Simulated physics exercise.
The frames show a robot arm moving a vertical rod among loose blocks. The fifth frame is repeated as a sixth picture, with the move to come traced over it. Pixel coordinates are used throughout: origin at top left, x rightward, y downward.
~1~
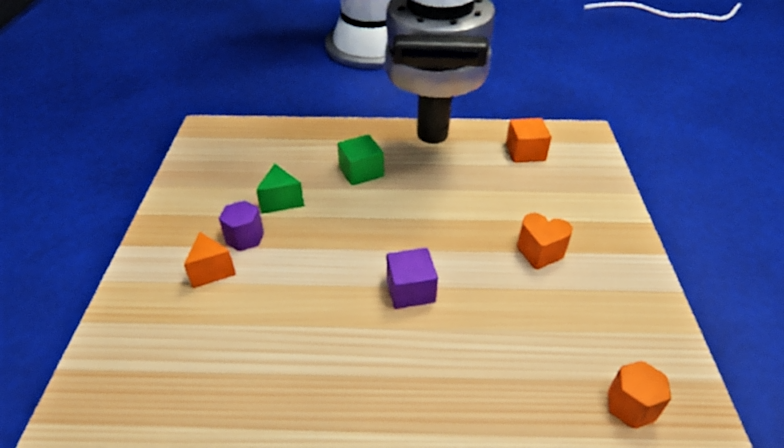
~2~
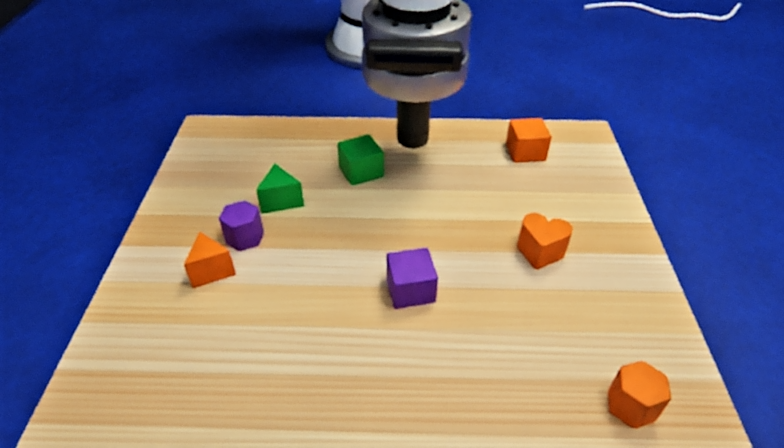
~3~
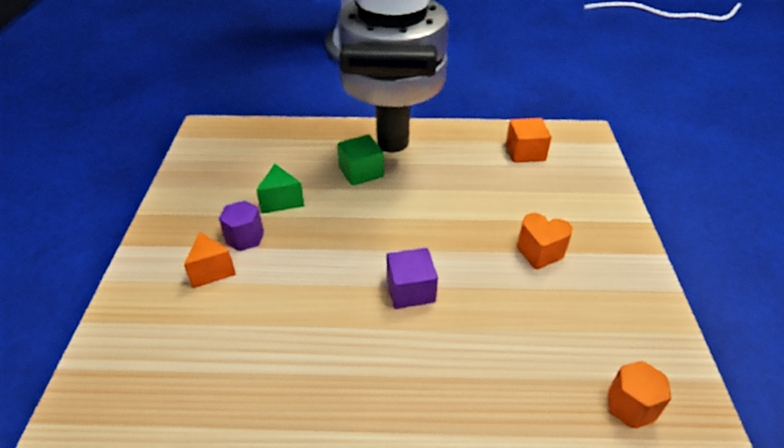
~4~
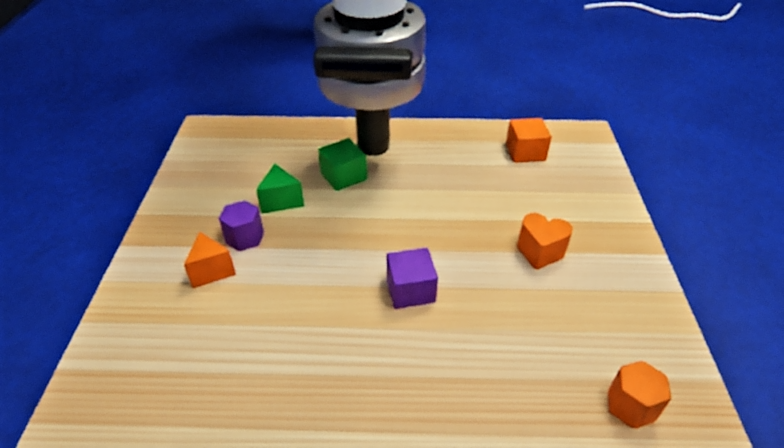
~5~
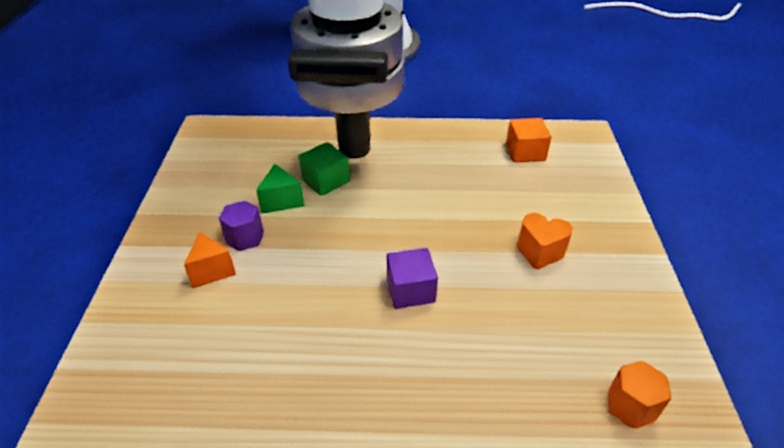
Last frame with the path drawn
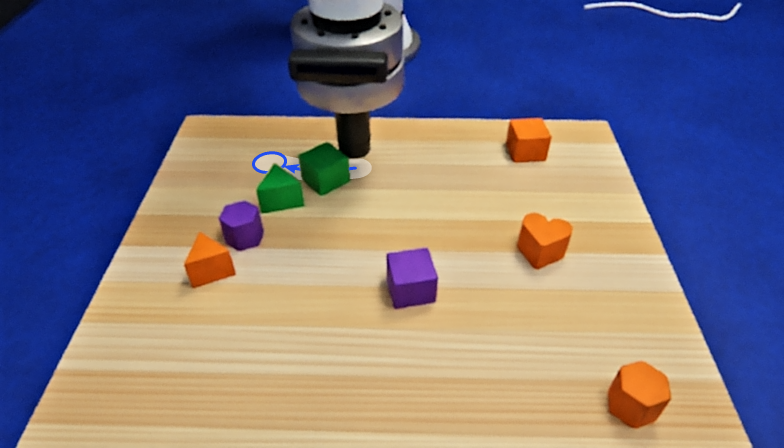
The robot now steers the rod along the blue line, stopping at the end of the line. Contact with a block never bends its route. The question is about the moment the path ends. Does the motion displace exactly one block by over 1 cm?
No.
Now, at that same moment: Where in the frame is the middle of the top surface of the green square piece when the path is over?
Its top centre lands on (276, 165).
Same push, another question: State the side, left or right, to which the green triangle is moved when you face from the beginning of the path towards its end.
My answer: Left.
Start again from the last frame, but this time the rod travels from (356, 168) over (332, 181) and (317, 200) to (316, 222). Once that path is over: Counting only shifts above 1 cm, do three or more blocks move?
The answer is no.
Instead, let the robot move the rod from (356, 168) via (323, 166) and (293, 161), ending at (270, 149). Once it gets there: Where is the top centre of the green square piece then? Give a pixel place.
Put as a pixel place, it's (290, 162).
Drawn move, from (356, 168) through (326, 171) and (296, 169) to (270, 162).
What follows on the original path. One third of the way, rod at (323, 153); green triangle at (273, 179); green square piece at (294, 162), turned 15° anticlockwise.
Two thirds of the way, rod at (293, 151); green triangle at (264, 185), turned 25° anticlockwise; green square piece at (277, 165), turned 35° anticlockwise.
At the end, rod at (266, 145); green triangle at (264, 186), turned 30° anticlockwise; green square piece at (276, 165), turned 35° anticlockwise.
